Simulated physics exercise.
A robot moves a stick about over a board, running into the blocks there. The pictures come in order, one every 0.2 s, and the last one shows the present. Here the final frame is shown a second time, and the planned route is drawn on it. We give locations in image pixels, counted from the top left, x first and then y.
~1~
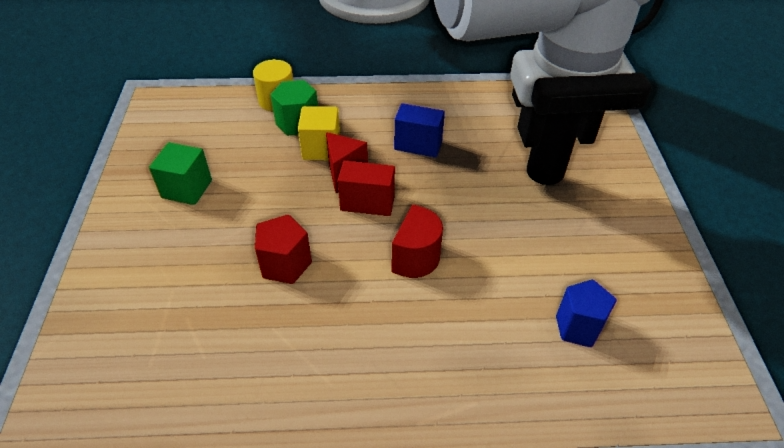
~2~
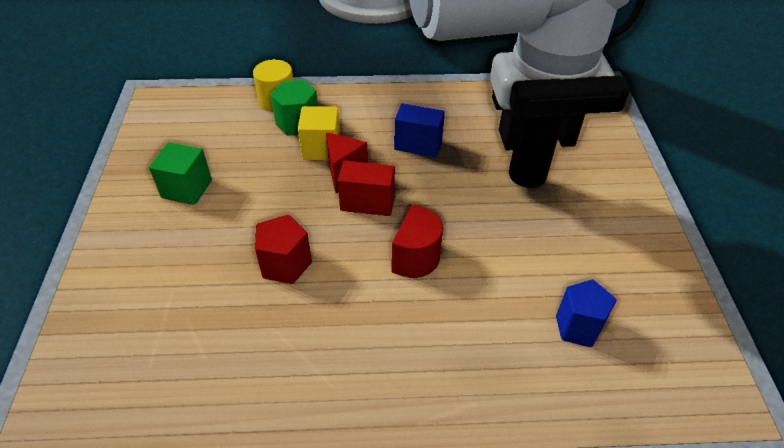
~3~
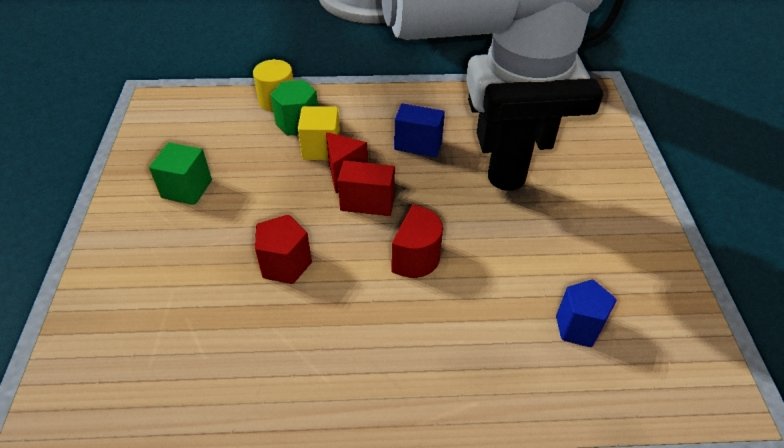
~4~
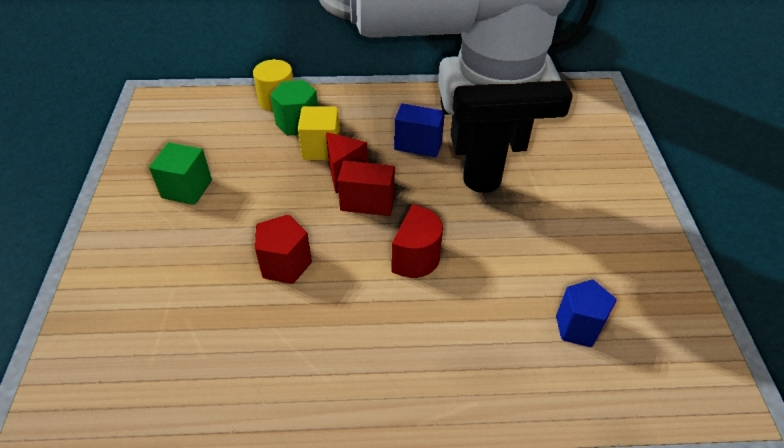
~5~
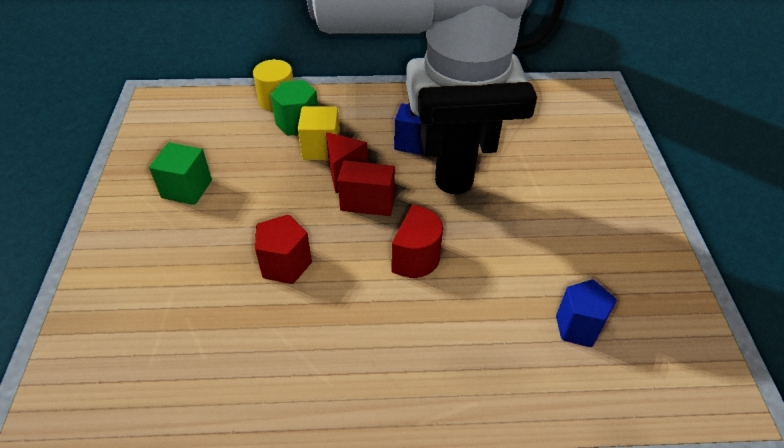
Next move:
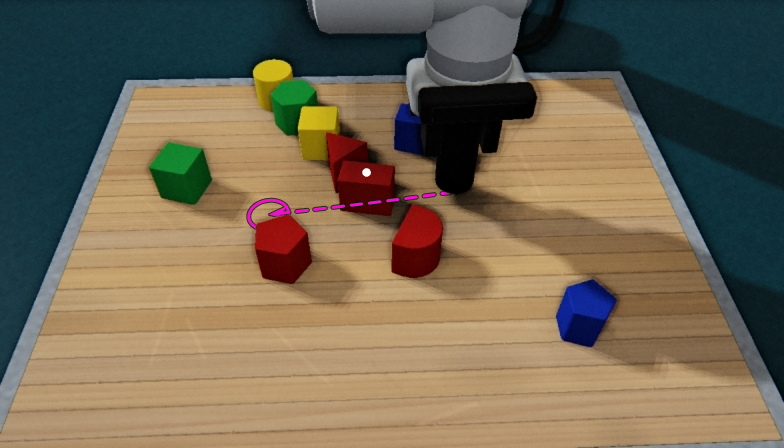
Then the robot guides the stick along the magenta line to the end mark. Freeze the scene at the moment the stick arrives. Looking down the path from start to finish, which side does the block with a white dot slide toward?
It's going to go left.
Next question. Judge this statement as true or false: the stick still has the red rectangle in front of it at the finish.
True
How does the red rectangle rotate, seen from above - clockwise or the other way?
It ends up turned anticlockwise.
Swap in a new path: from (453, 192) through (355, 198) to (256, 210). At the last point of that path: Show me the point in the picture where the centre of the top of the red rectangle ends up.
Expect it around (228, 216).
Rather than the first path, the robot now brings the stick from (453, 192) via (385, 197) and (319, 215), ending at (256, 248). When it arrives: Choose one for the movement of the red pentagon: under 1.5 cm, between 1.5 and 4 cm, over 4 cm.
Net shift: 1.5 to 4 cm.
Path on the board, from (453, 192) directly to (269, 215); the dot is on the red rectangle.
The first path, step by step. One third of the way, stick (392, 190); red rectangle (344, 177).
Two thirds of the way, stick (331, 198); red rectangle (283, 192), turned 30° anticlockwise.
At the end, stick (267, 205); red triangle in place; red rectangle (222, 210), turned 65° anticlockwise.
